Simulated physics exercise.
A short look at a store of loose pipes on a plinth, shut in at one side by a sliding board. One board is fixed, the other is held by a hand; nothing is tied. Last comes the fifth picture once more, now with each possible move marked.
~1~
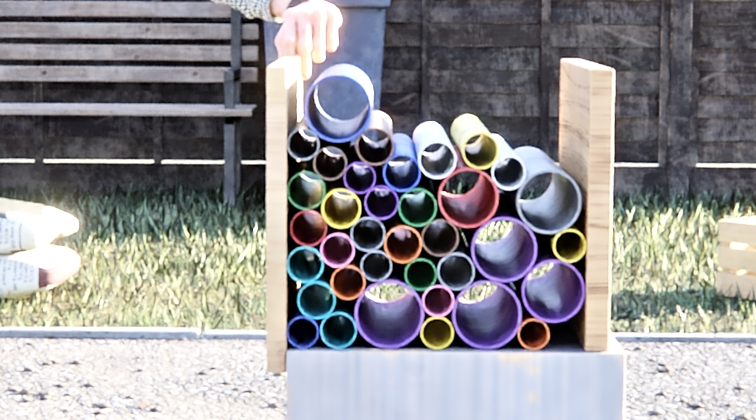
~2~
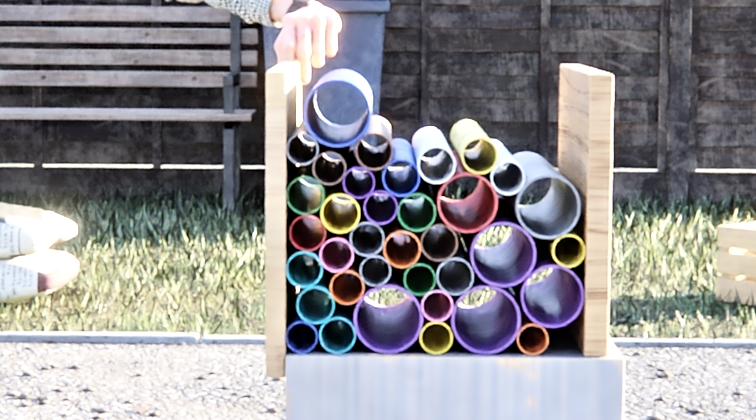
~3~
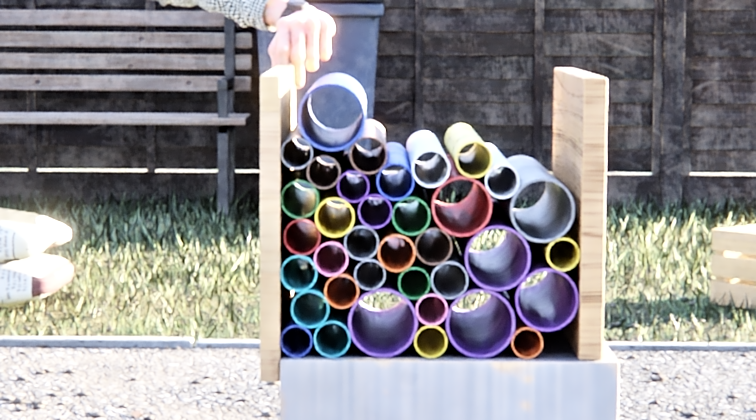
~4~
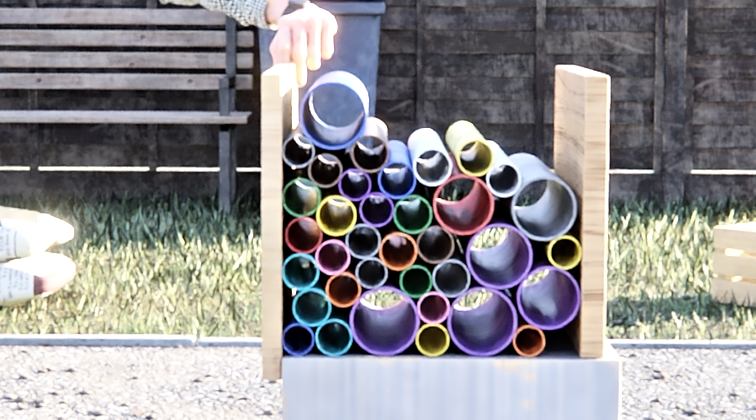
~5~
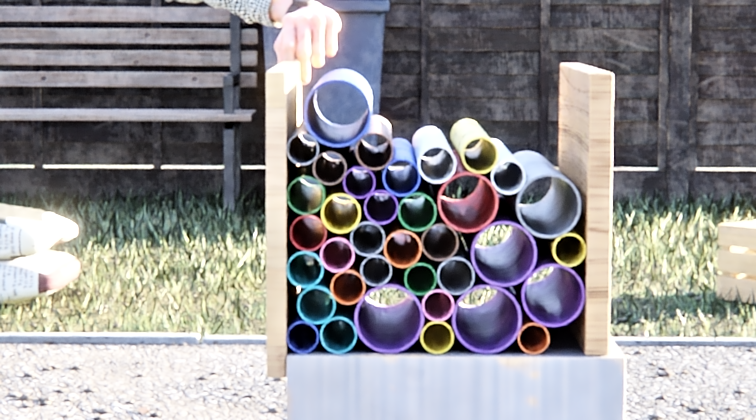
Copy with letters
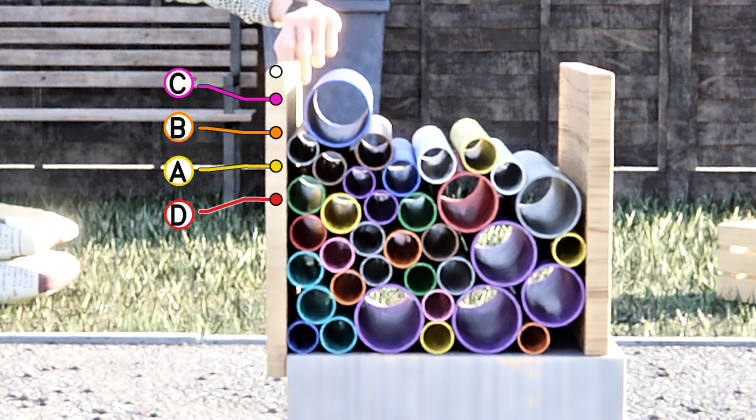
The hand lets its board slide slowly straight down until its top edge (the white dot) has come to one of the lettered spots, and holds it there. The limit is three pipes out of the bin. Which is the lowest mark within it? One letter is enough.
D is the limit.
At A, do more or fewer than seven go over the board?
Fewer than seven.
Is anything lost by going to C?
No.
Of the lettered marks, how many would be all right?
The number is four.
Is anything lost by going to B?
At B: No.
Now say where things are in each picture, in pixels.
A red pipe (468, 198); a brown pipe (375, 146); a blue pipe (338, 108), in the first picture.
A blue pipe (337, 113); side board (285, 205), in the second picture.
A blue pipe (296, 341); an orange pipe (527, 343), in the third picture.
An orange pipe (343, 290); a purple pipe (499, 257), in the fourth picture.
A yellow pipe (341, 213); a red pipe (468, 202); a brown pipe (375, 151), in the fifth picture.
On the marked copy, A at (276, 166); B at (276, 133); C at (276, 99); D at (276, 200); the white dot at (276, 71).
Taking D. A third of the way, top of the board (286, 131).
Two thirds of the way, top of the board (286, 197).
When it is over, top of the board (286, 198), two out over the board.
As for the rest, A none out over the board; B none out over the board; C none out over the board.
